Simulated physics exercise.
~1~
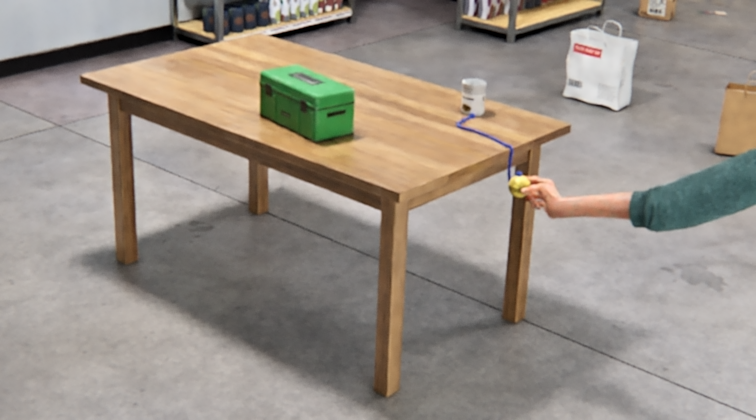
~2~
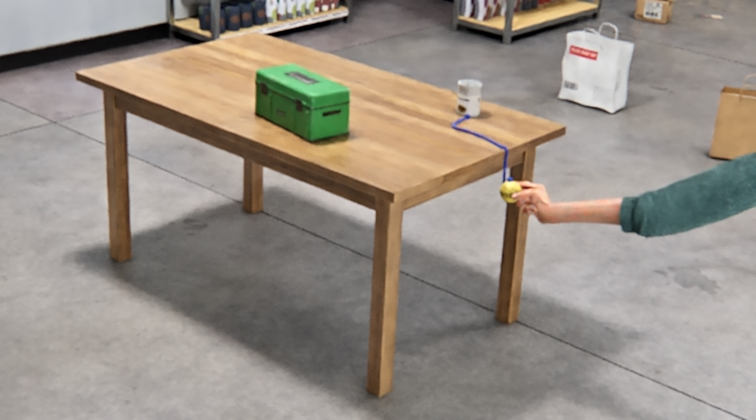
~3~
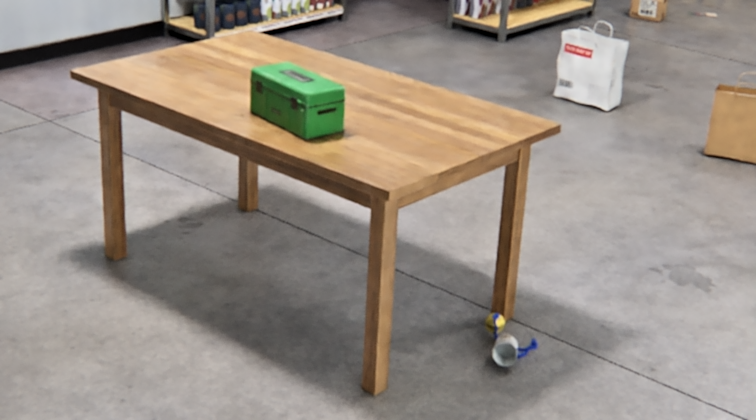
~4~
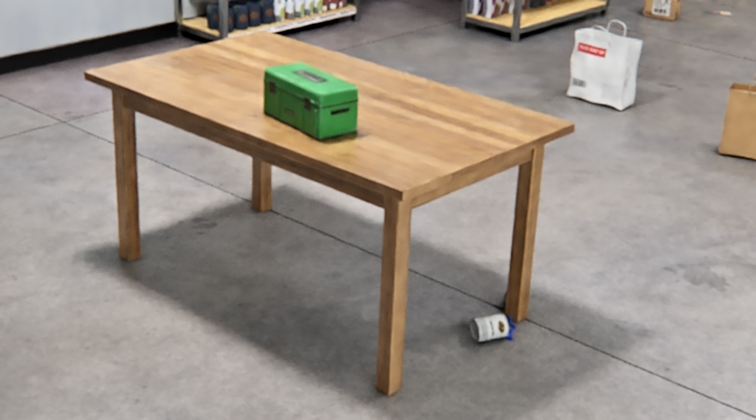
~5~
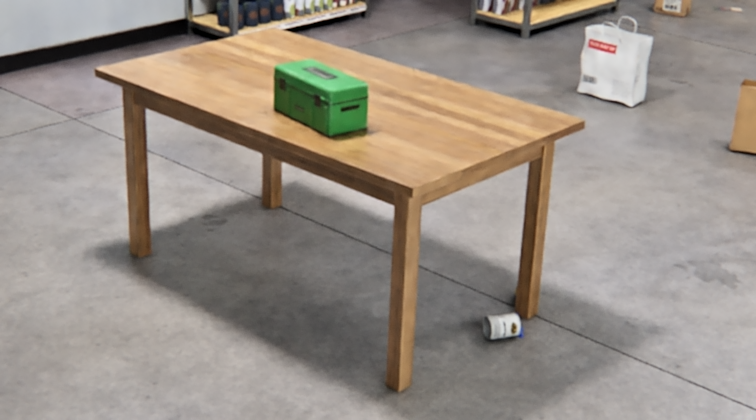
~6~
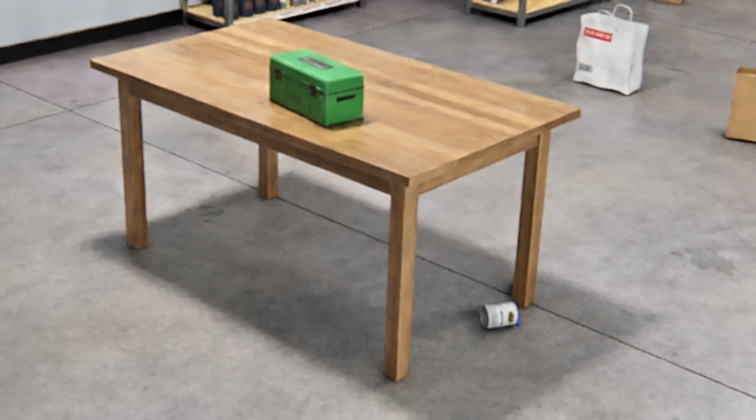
A hand in a green sleeve holds a small yellow ball just past the right end of a wooden table, with a blue cord running from it to a whitish cup on the tabletop. The slightly swaying view looks down across a grey concrete floor, with a green toolbox on the table and shelves and a white bag behind. The hand lets go and withdraws, and the ball drops to the floor while the cup is dragged over the edge. The cup ends on its side by the right table leg, and the toolbox never moves.
